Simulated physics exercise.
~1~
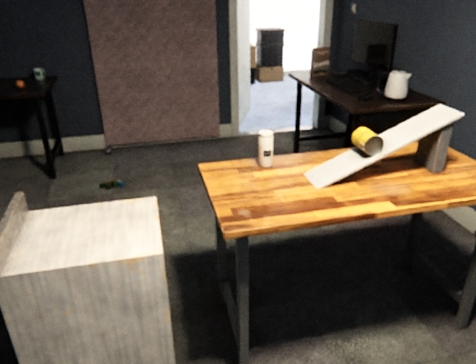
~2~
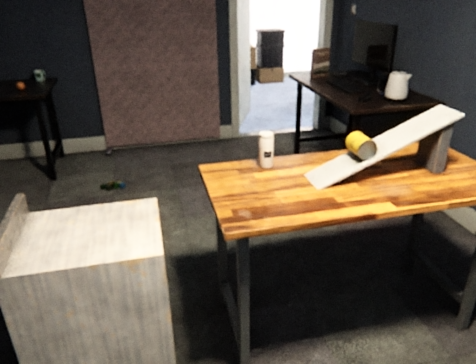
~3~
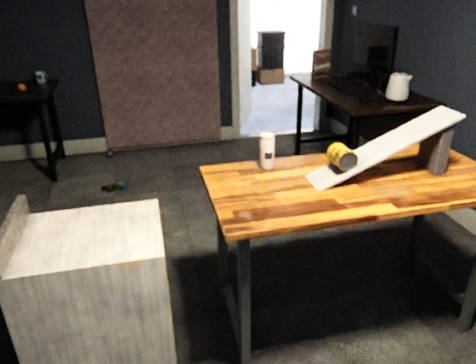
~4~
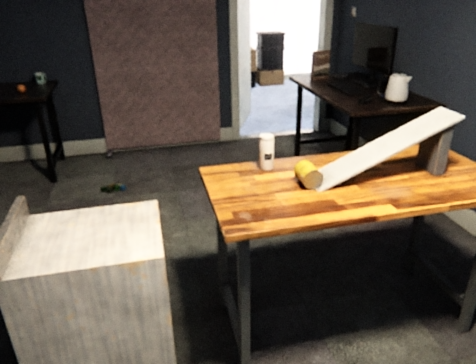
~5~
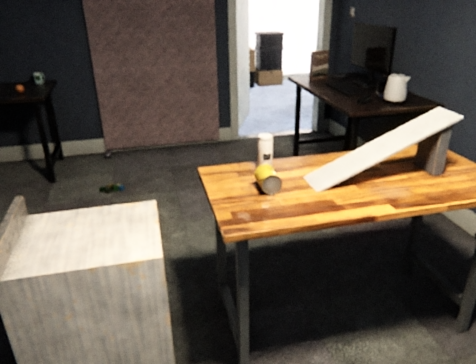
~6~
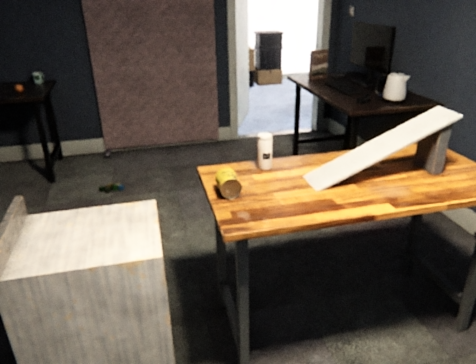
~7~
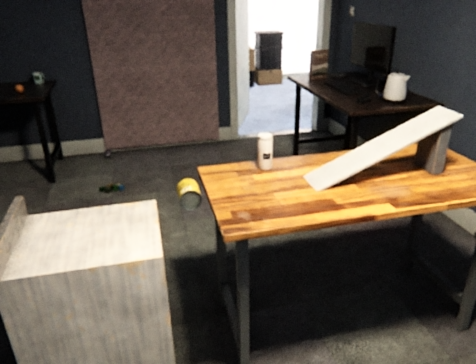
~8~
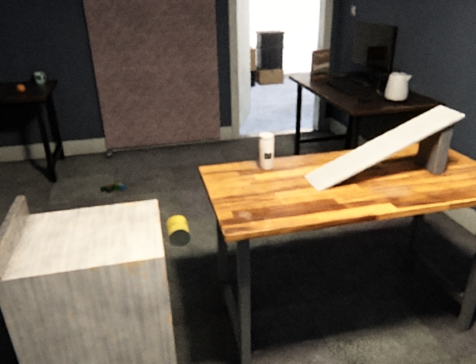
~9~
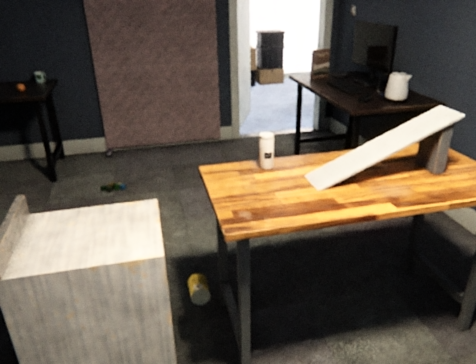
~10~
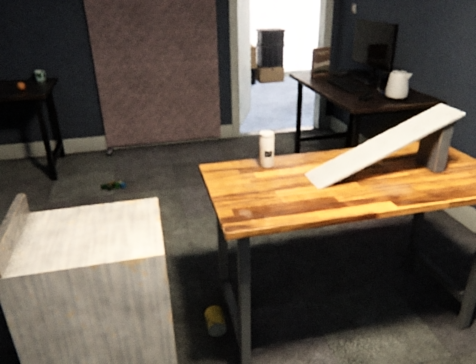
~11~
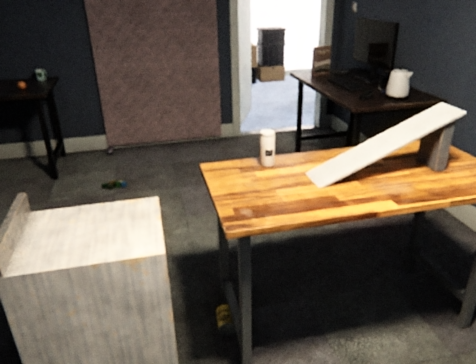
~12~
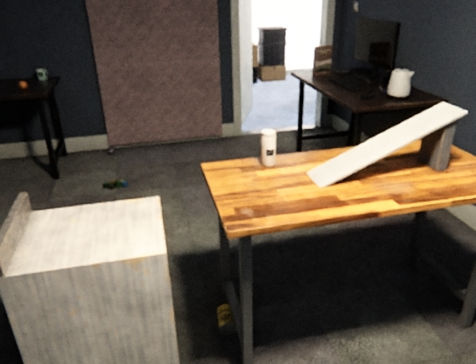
To begin with, a yellow tin lies on its side on a sloping white board set on a wooden table, with a white jar standing nearby and a lower, pale block across a gap to the left. The tin rolls down the slope to the left and onto the tabletop. It continues left past the jar and goes off the table's edge. It drops into the gap without reaching the block, then moves back to the right near the floor. Finally, it rests down by the table leg, partly hidden, while the jar still stands on the table.
